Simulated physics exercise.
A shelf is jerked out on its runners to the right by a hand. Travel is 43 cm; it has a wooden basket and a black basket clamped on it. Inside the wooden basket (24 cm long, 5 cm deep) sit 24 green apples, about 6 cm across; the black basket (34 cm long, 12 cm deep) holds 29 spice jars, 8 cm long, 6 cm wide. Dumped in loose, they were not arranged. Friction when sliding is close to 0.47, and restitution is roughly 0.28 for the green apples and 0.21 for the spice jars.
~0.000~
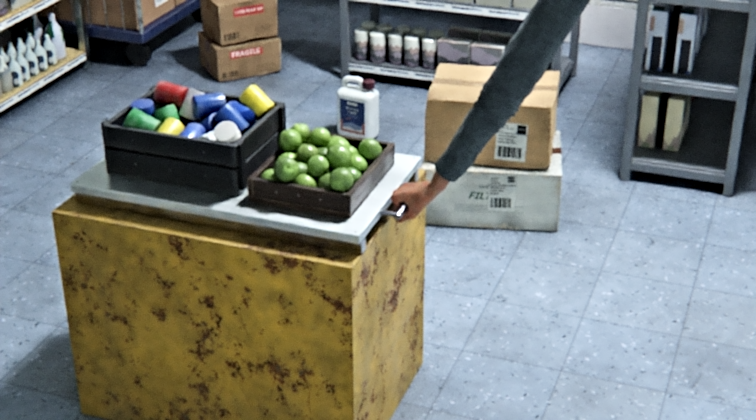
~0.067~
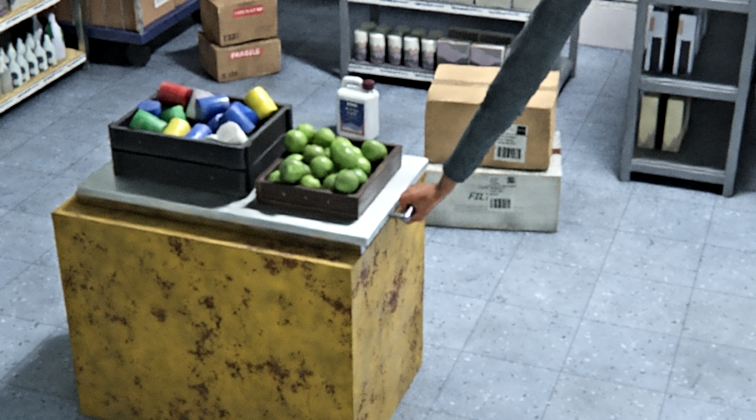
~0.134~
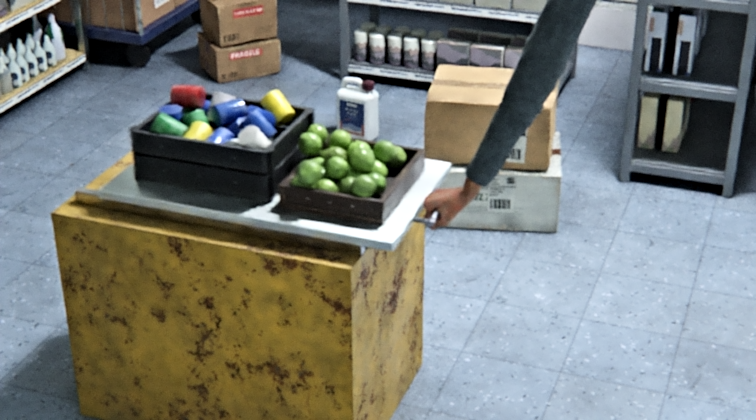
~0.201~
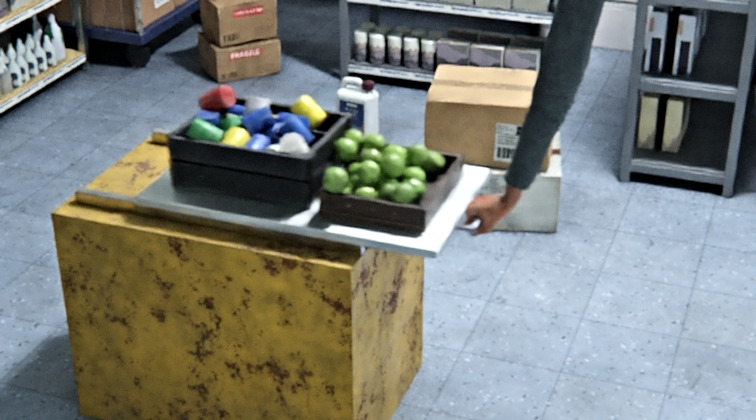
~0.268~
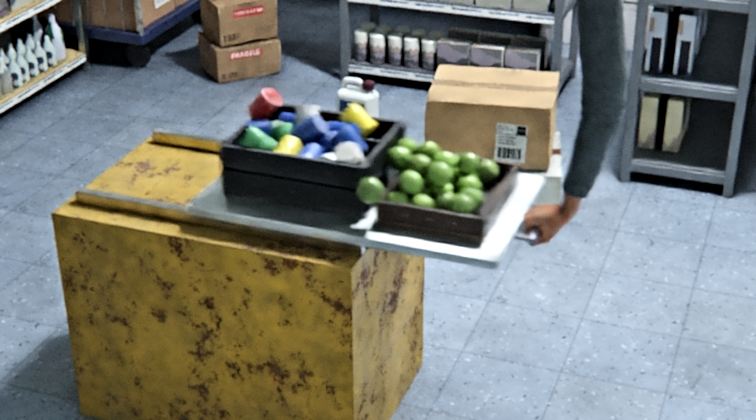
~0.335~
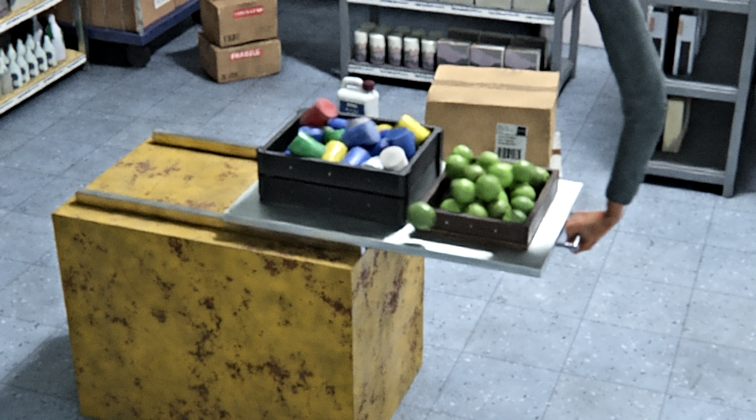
A hand pulls a shelf carrying a black basket and green apples to the right.
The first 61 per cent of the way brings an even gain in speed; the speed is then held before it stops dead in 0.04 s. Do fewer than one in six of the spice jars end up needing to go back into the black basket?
Yes, fewer than one in six.
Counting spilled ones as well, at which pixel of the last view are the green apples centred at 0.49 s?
Centre approx. (514, 198).
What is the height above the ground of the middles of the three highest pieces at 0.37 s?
Roughly 86 cm.
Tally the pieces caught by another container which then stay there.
My estimate would be some 0.
After 0.37 s, 1 of 24 out of the wooden basket and 0 of 29 out of the black basket.
After 0.49 s, 5 of 24 out of the wooden basket and 0 of 29 out of the black basket.
After 0.71 s, 8 of 24 out of the wooden basket and 1 of 29 out of the black basket.
Outcome (at 1.14 s), 8 of 24 out of the wooden basket and 1 of 29 out of the black basket. Asked share, 1 of 29, 3 per cent.
